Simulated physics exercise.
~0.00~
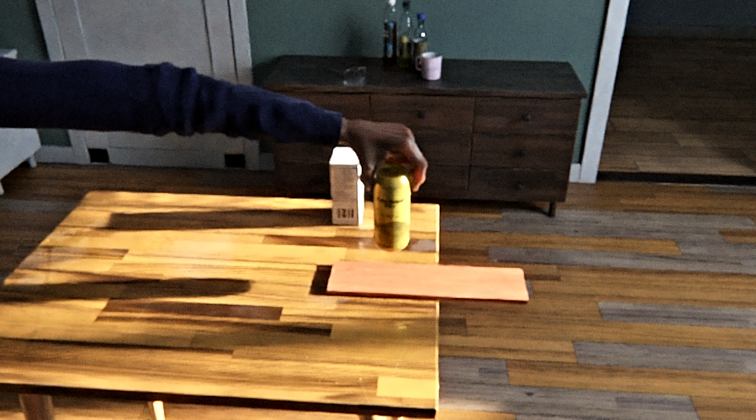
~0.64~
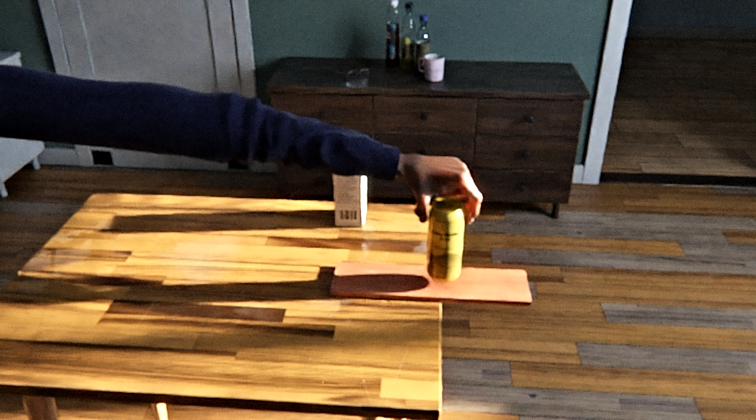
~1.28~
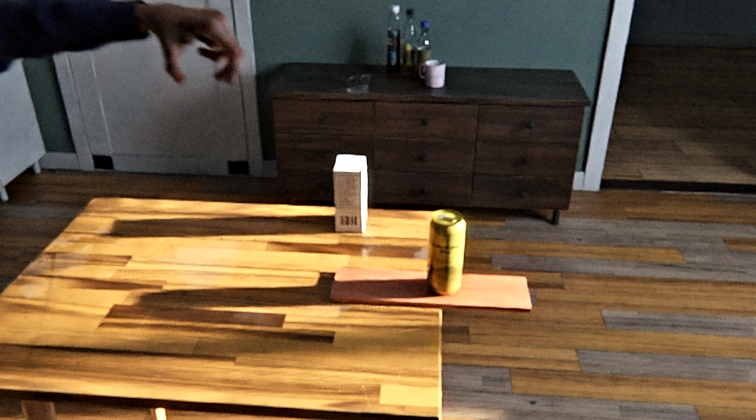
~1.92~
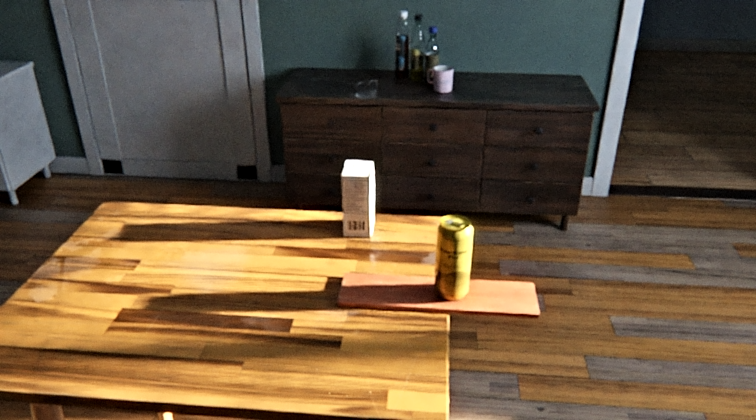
A hand in a dark sleeve holds a yellow can upright near the right end of a wooden table, beside a white carton and behind a flat orange board that juts past the table's edge. The hand carries the can to the right and toward the viewer, bringing it over the board. It sets the can down on the board, close to the table's edge, then lets go and draws back to the left. The board does not tip. The can stays upright on it, with the carton still standing behind on the table.
